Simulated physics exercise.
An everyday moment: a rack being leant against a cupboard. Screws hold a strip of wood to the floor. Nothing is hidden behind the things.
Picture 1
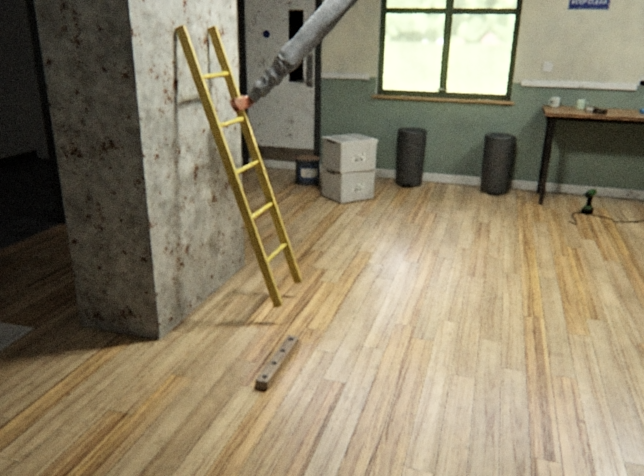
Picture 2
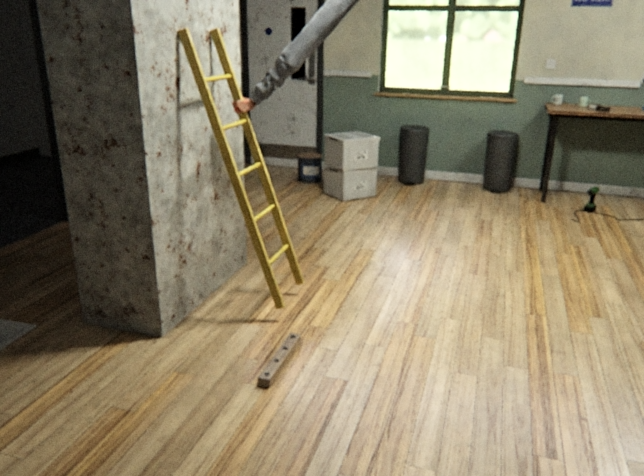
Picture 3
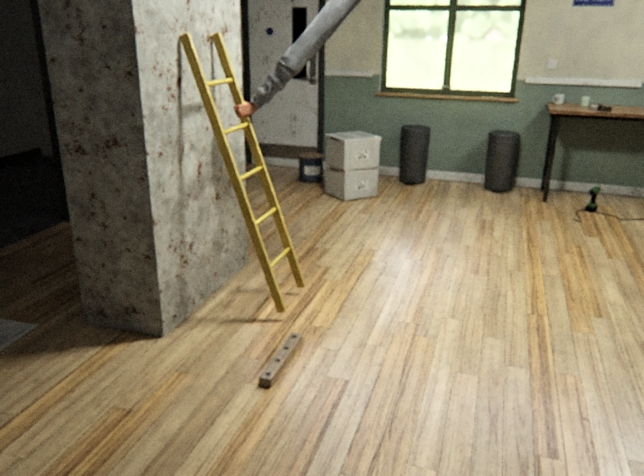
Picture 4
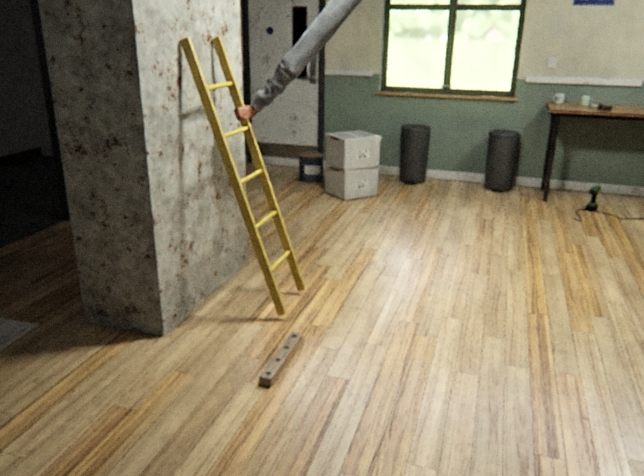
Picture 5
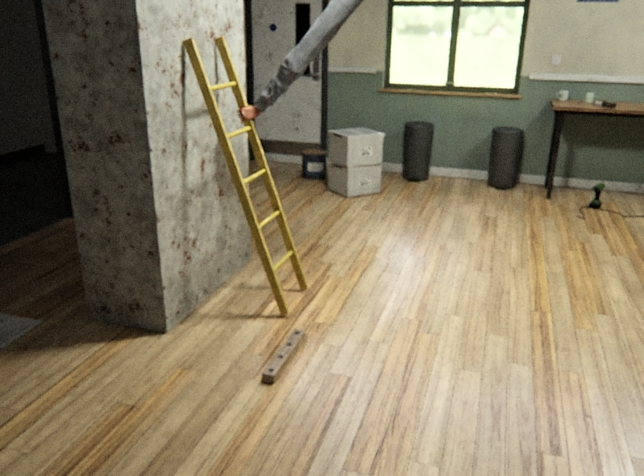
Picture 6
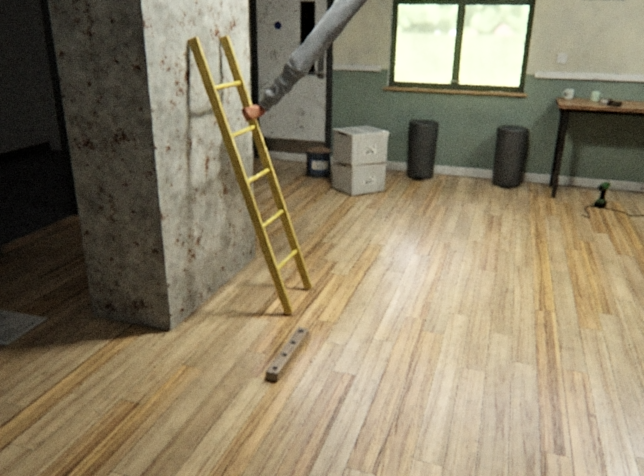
A yellow rack with rungs leans against a tall, mottled grey block at left, in a wood-floored room seen from slightly above. A grey-sleeved arm reaches in from the top to grip it, with a spotted wooden strip on the floor below and pale boxes, dark bins and a window behind. The held rack slips down slightly, its foot nearing the strip, as the camera drifts slightly left and down.
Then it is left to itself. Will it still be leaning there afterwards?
The yellow rack remains leaning.
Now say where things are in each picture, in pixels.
The first picture shows still on the way; yellow rack (246, 168); batten (278, 361).
The second picture shows still on the way; yellow rack (248, 170); batten (281, 358).
The third picture shows still on the way; yellow rack (249, 174); batten (282, 358).
The fourth picture shows still on the way; yellow rack (250, 177); batten (282, 358).
The fifth picture shows still on the way; yellow rack (253, 177); batten (285, 354).
The sixth picture shows in place, still held; yellow rack (257, 177); batten (289, 353).
Then, 0.26 s on from there, yellow rack at rest near (257, 177).
In the end, the yellow rack stays up, near (257, 177).
